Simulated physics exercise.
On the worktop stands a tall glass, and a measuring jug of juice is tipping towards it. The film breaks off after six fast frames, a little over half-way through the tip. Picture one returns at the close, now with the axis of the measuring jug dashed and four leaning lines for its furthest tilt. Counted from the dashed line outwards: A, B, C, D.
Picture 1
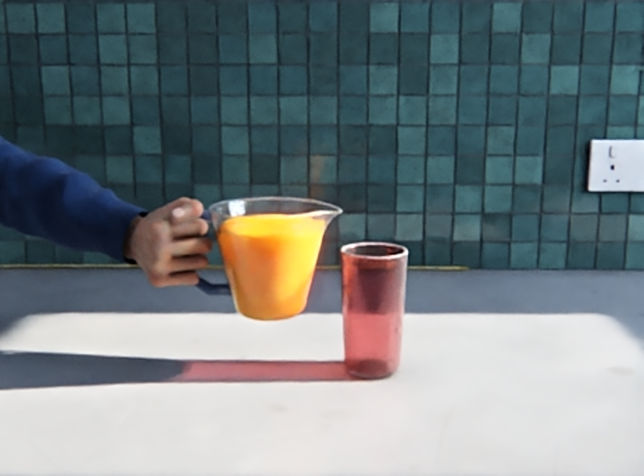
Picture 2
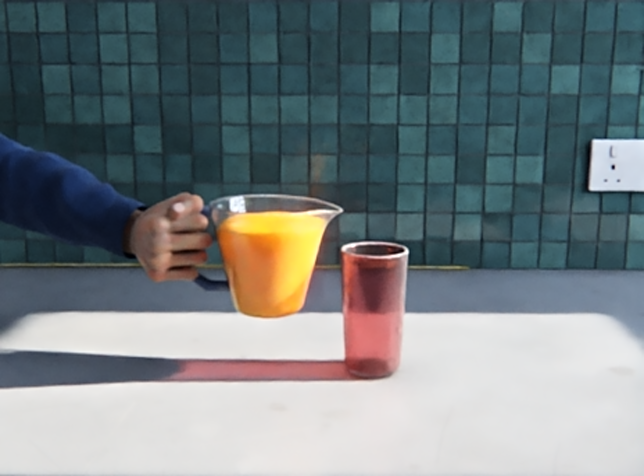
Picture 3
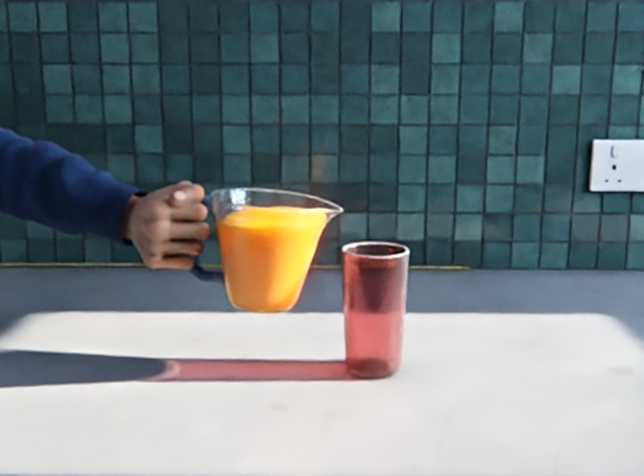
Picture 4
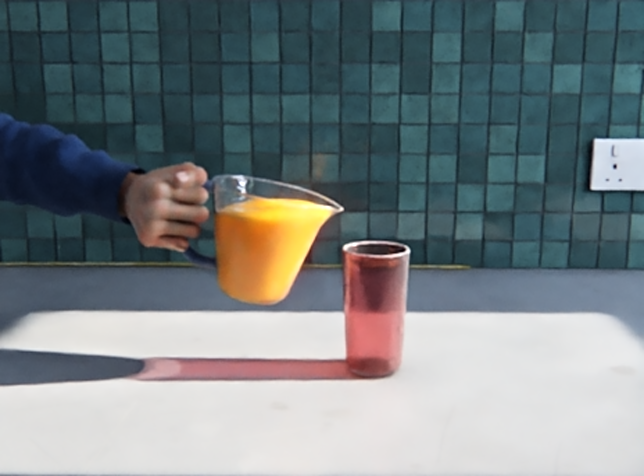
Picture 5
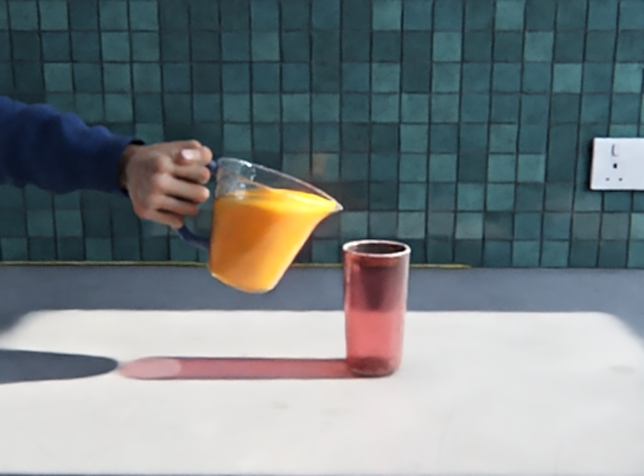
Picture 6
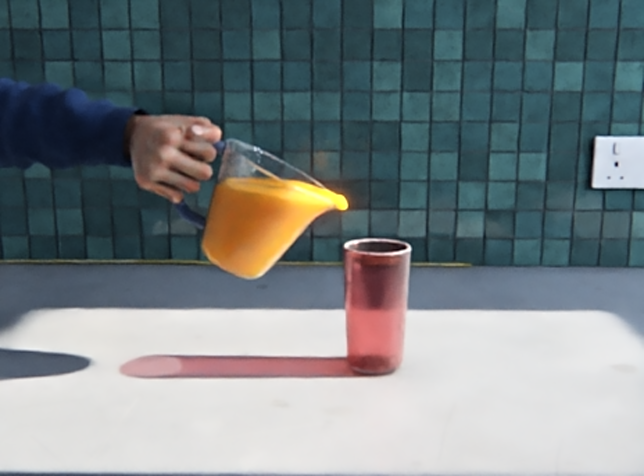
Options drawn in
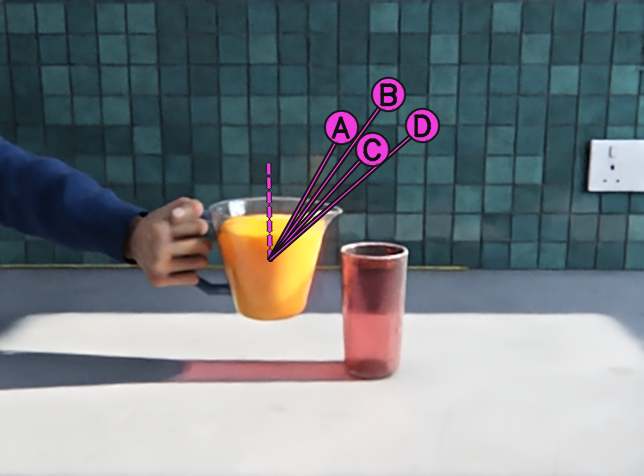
On a sunlit worktop before green tiles, a hand at left holds a jug of orange juice beside a tall reddish glass, then raises the handle side and tilts the jug rightward until juice reaches just over its lip.
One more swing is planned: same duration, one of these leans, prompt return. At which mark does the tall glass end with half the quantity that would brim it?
The answer is tilt C.
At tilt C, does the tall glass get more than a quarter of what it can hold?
Yes.
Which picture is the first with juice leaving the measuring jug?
In picture 6.
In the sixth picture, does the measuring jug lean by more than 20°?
Yes.
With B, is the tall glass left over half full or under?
Under half.
On the marked copy, A at (335, 143); B at (379, 108); C at (359, 160); D at (409, 137).
For tilt A, the tall glass ends with about 20 % of what it can hold.
For tilt B, the tall glass ends with about 33 % of what it can hold.
For tilt C, the tall glass ends with about 48 % of what it can hold.
For tilt D, the tall glass ends with about 65 % of what it can hold.
